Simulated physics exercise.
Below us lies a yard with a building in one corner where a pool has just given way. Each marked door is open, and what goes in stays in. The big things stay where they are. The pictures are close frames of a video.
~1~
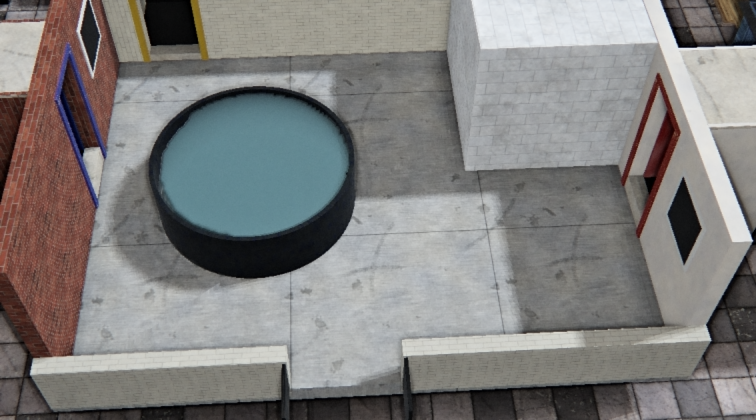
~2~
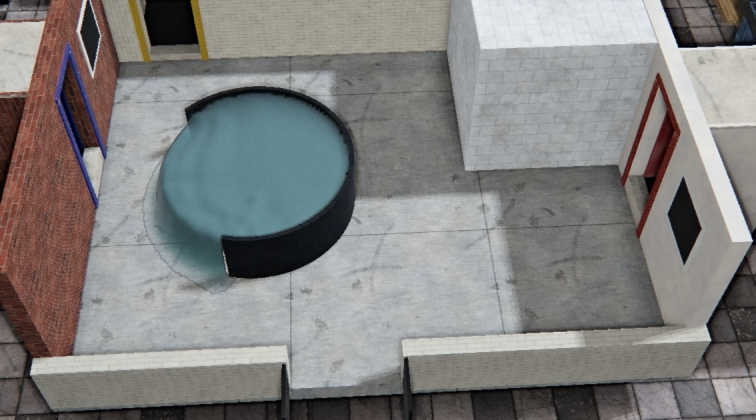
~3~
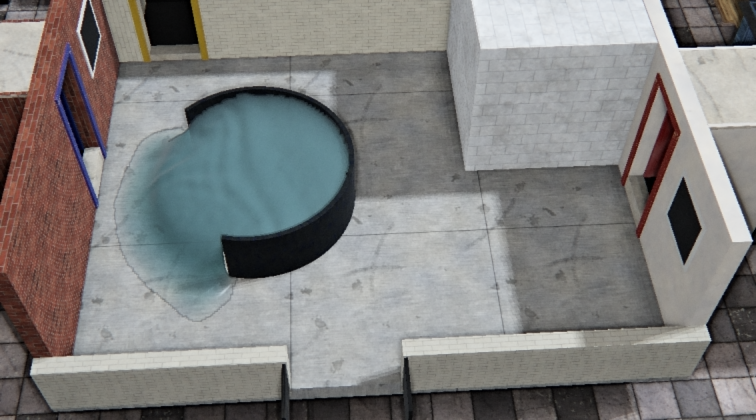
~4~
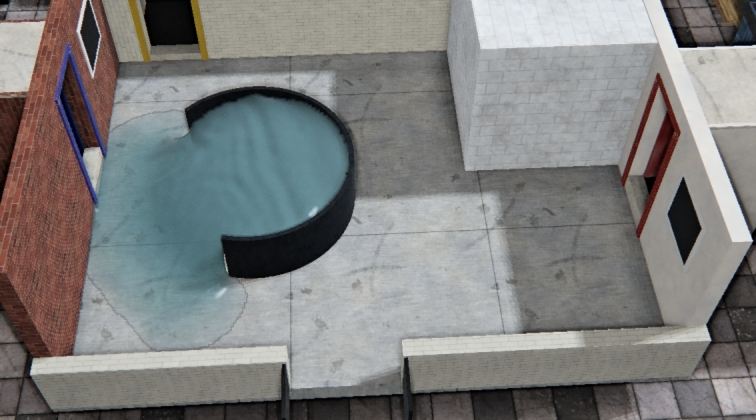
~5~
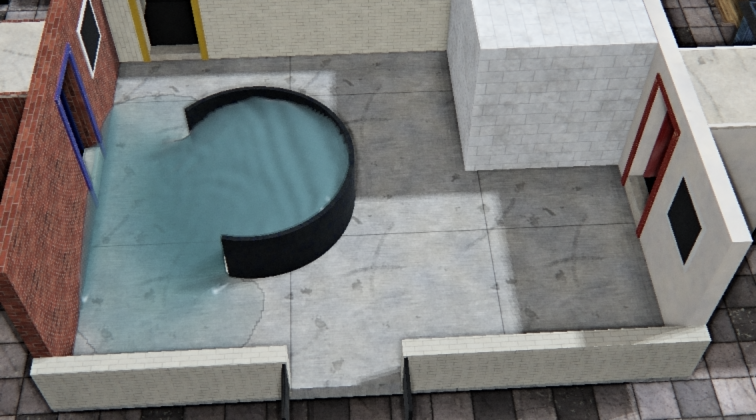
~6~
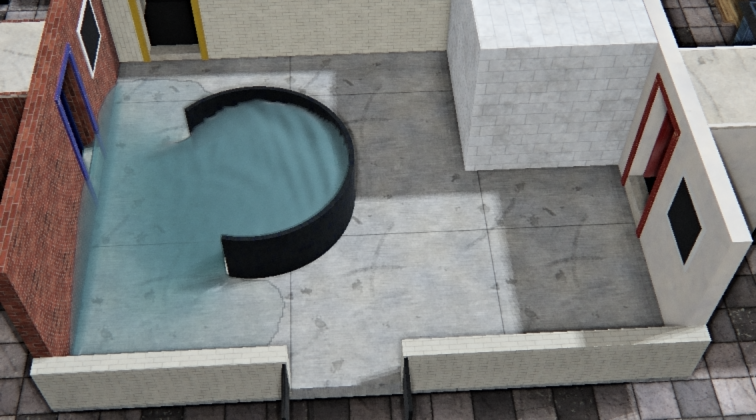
Water pouring from the broken left side of a round black pool, spreading across a walled yard to the red brick wall.
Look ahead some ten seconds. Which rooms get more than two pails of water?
The red door admits no more than that; the blue door lets in a lot; the yellow door lets in a lot.
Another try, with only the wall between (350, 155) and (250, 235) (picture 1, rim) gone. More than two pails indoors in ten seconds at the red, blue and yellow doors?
My reading: Red lets more in, blue keeps below it, yellow takes less.
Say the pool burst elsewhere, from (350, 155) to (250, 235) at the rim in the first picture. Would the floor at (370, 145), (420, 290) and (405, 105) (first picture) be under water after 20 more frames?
In turn: Free of water, under water, clear.
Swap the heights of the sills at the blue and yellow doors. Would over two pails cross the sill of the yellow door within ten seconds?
In short: Yellow lets less in.
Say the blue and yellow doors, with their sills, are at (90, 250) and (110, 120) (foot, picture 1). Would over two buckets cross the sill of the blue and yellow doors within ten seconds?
Then: Blue door lets more in; yellow door lets more in.
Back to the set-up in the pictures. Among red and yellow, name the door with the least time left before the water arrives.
It is the yellow door.
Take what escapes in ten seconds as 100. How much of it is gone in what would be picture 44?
Close to 75 %.
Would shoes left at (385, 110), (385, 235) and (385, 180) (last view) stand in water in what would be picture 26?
In that order: Awash, covered, clear.
A moment on, water covers 25 % of the floor; the red door not reached, the blue door over two buckets in, the yellow door under two buckets in.
Next, water covers 35 % of the floor; the red door not reached, the blue door far over two buckets in, the yellow door over two buckets in.
Then, water covers 80 % of the floor; the red door not reached, the blue door far over two buckets in, the yellow door far over two buckets in.
Later, water covers 100 % of the floor; the red door wet at the sill, nothing in, the blue door far over two buckets in, the yellow door far over two buckets in.
In the end, water covers 100 % of the floor; the red door wet at the sill, nothing in, the blue door far over two buckets in, the yellow door far over two buckets in.
